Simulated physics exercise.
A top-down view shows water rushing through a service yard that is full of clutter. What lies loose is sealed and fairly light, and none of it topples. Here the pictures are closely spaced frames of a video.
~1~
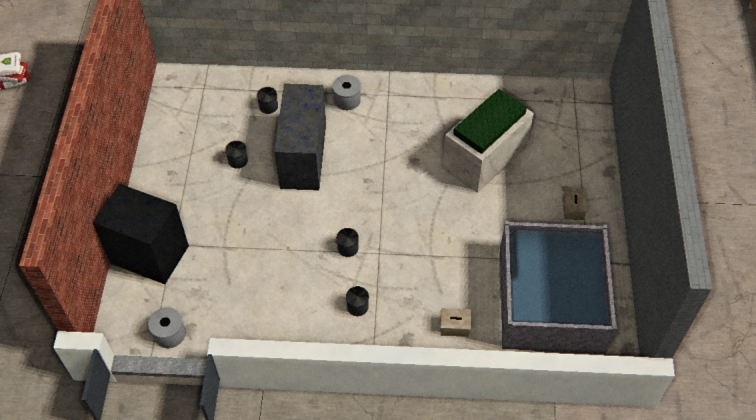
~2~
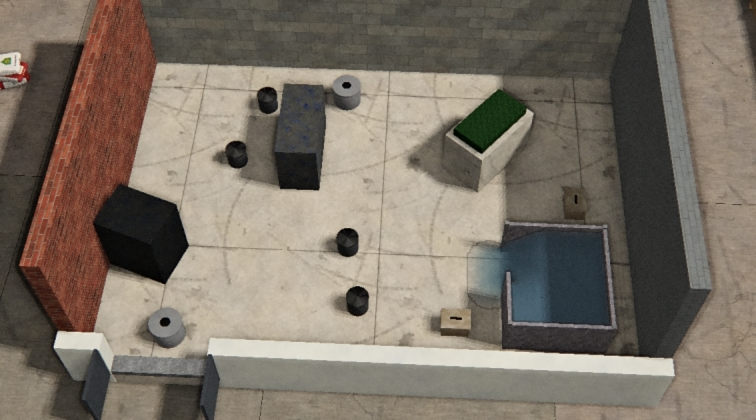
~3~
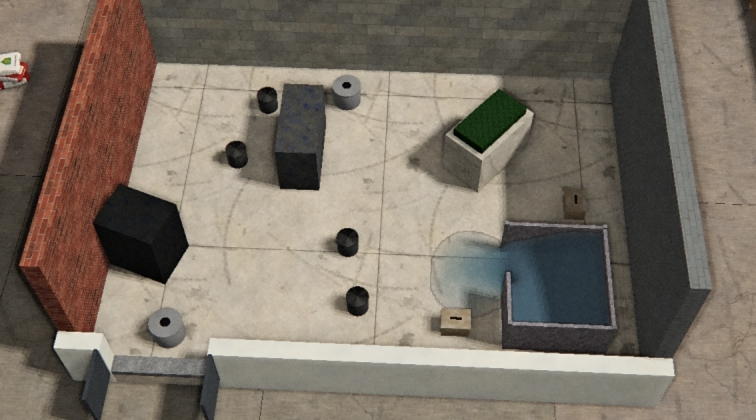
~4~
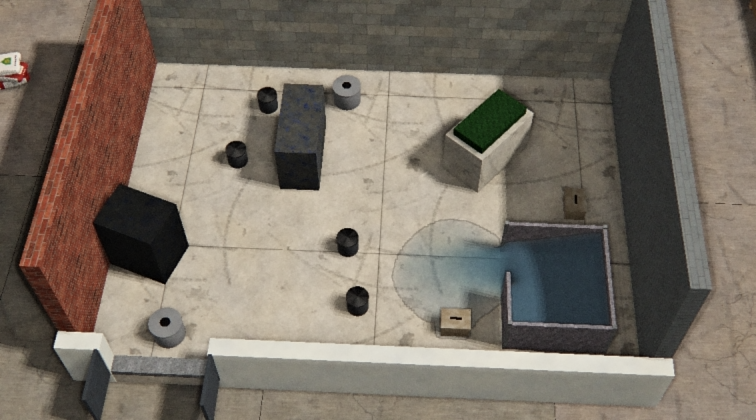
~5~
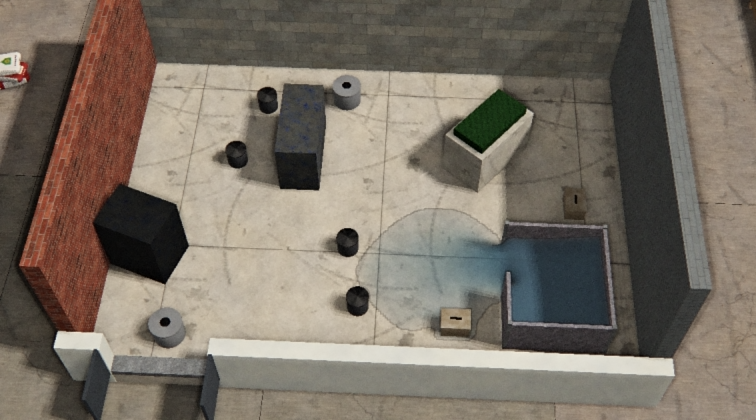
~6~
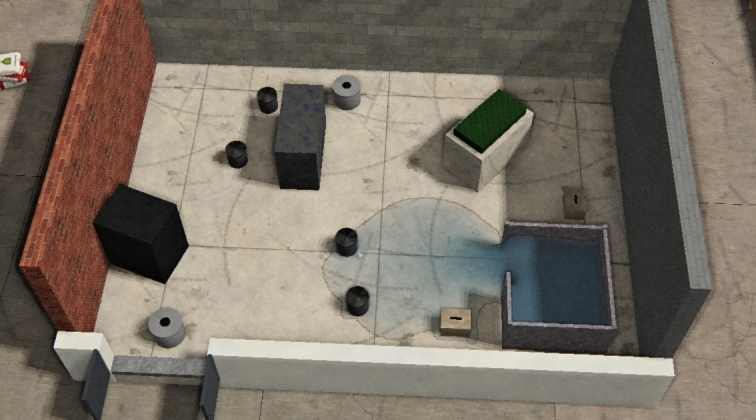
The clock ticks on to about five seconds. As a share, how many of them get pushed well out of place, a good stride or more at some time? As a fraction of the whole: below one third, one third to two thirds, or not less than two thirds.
So the part that moves far is between the one-third and two-thirds marks.
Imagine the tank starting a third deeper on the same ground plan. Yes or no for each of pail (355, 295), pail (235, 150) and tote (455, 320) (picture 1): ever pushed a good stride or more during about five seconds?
Answers in the order asked: Went past the threshold, stayed within the threshold, stayed within the threshold.
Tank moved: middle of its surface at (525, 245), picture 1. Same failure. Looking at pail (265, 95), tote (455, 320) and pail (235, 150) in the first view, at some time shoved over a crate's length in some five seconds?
Result per object - stayed close, stayed close, stayed close.
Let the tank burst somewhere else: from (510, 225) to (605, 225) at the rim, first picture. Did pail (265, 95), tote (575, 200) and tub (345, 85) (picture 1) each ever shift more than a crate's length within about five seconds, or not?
Object by object: Displaced that much, displaced that much, displaced that much.
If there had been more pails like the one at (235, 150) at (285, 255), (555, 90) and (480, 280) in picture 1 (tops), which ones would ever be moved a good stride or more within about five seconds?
Results - 1: Ends up far away; 2: Doesn't go far; 3: Ends up far away.
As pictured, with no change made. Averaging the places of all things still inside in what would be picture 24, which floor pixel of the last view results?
About (288, 211).
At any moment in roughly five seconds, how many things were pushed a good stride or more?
The count is 3.
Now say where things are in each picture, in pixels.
A pail at (348, 237), on the bottom; a pail at (357, 296), on the bottom; 0 of 8 have shifted, in the first picture.
A pail at (348, 237) rests on the ground; a pail at (357, 296) rests on the ground; 0 of 8 have shifted, in the second picture.
A pail at (348, 237) rests on the ground; a pail at (357, 296), on the bottom; 0 of 8 have shifted, in the third picture.
A pail at (348, 237) rests on the ground; a pail at (357, 296), on the bottom; 0 of 8 have shifted, in the fourth picture.
A pail at (348, 237) rests on the ground; a pail at (357, 296), on the bottom; 0 of 8 have shifted, in the fifth picture.
A pail at (346, 237) rests on the ground; a pail at (357, 296), on the bottom; 0 of 8 have shifted, in the sixth picture.
A moment on, 1 of 8 are well off their spots; 0 afloat.
Next, 2 of 8 are well off their spots; 1 afloat.
Later, 3 of 8 are well off their spots; 4 afloat.
In the end, 3 of 8 are well off their spots, and 3 have been at some point; 2 afloat.
